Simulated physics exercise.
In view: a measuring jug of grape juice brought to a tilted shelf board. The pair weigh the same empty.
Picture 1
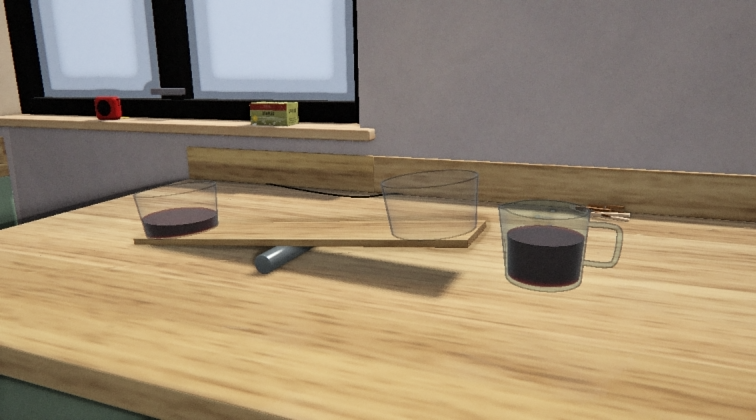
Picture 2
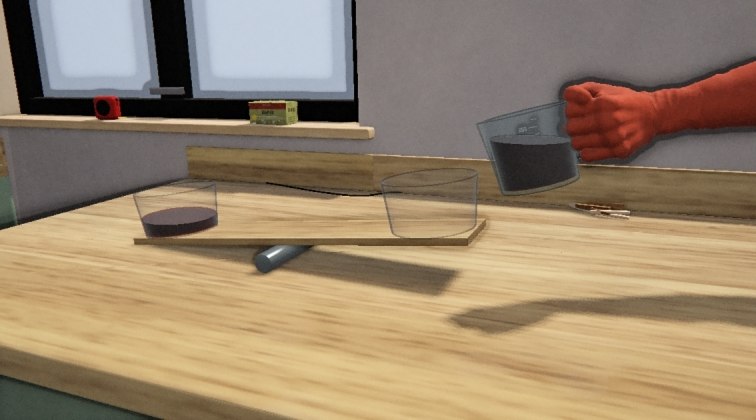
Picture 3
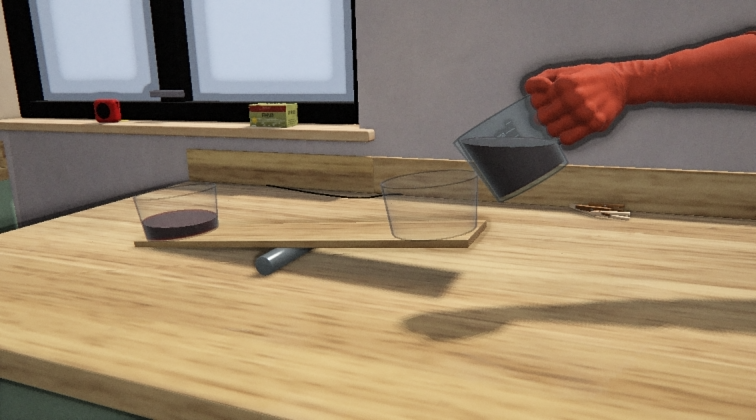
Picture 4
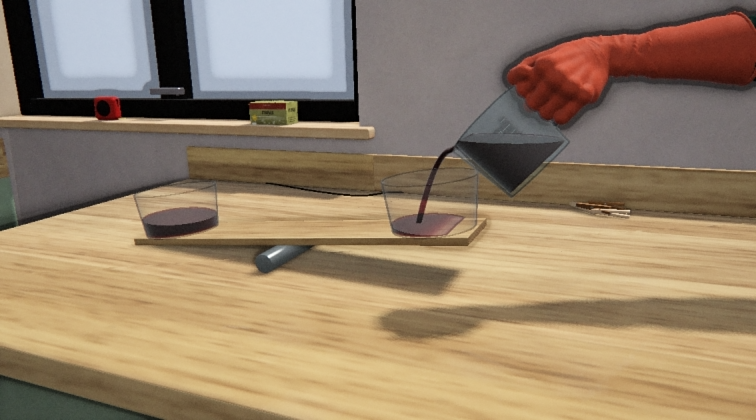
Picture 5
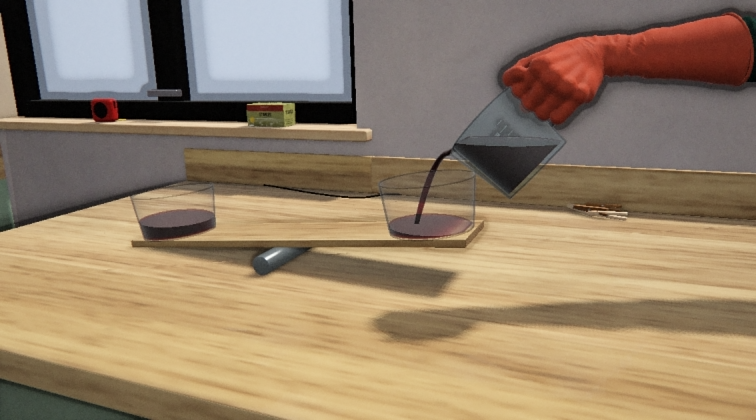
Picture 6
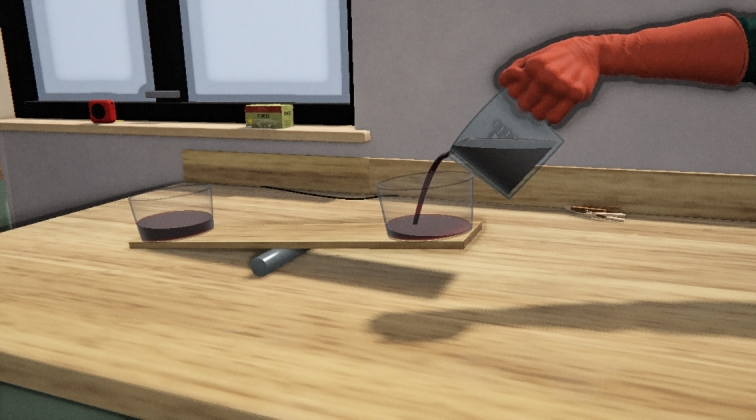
Red-gloved hand lifting a measuring jug of dark purple liquid, tilting it and pouring a thin stream into the right tub on a board.
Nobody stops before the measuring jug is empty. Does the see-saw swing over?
The shelf board swings over.
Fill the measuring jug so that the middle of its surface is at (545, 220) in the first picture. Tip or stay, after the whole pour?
My call: Tips over.
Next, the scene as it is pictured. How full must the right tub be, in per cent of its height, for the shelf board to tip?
Roughly 30 per cent.
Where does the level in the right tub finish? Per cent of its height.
Roughly 50 per cent.
Soon after, the right tub is about a third full; the shelf board leans as before.
Later, the right tub is about half full; the shelf board has swung over, and that end is down.
In the end, the right tub is about half full; the shelf board has swung over, and that end is down.
